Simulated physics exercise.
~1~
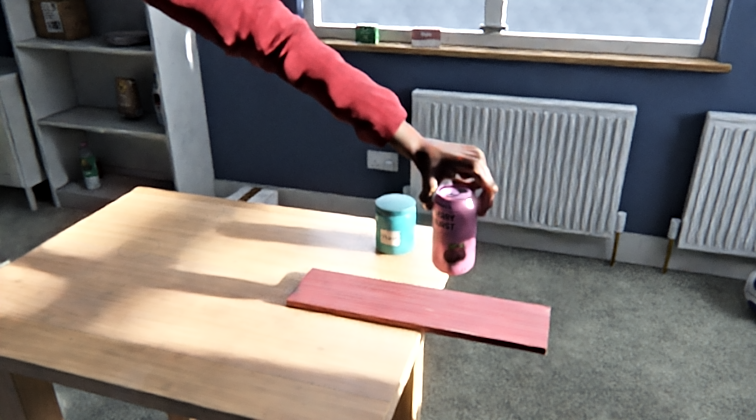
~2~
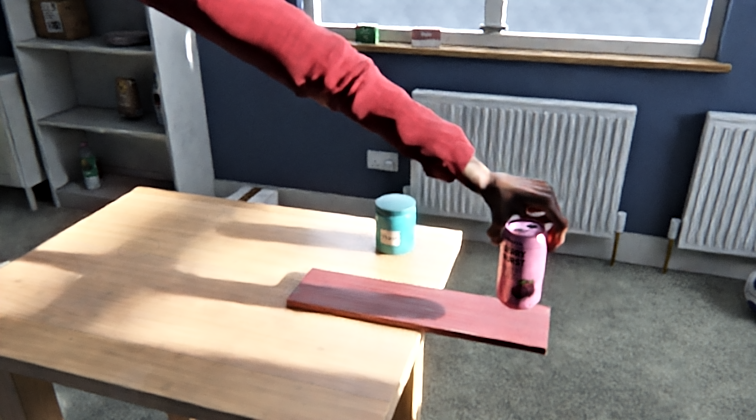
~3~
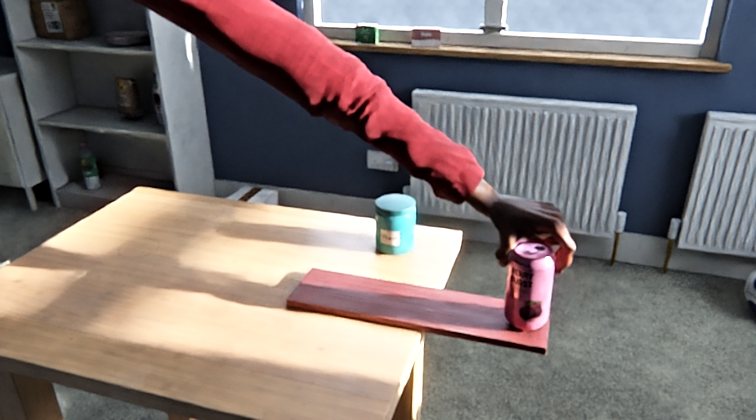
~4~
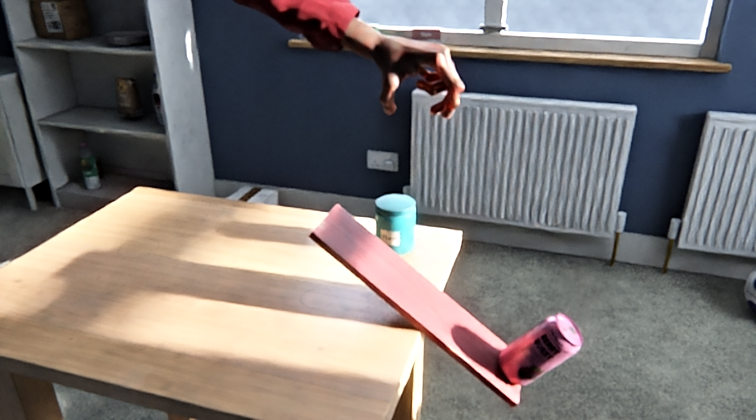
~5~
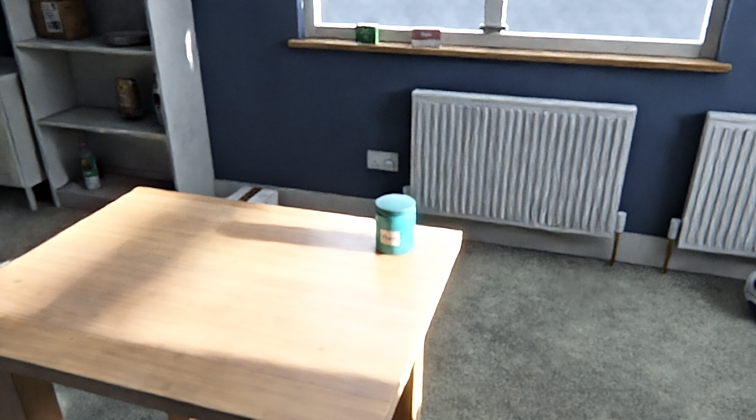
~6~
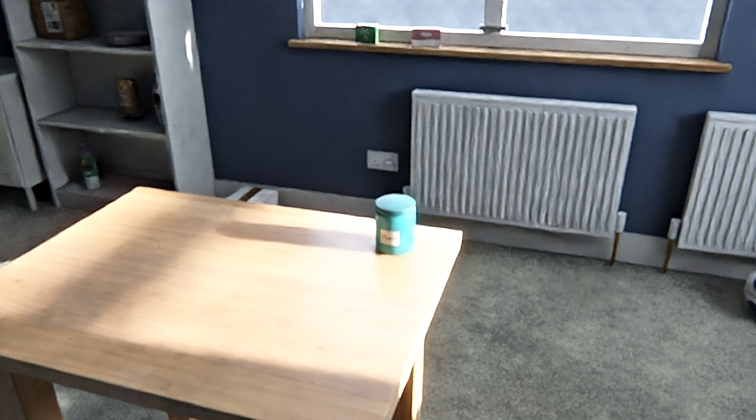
Hand setting a pink can on a red board overhanging a table, then letting go as both tip off, leaving a turquoise jar.
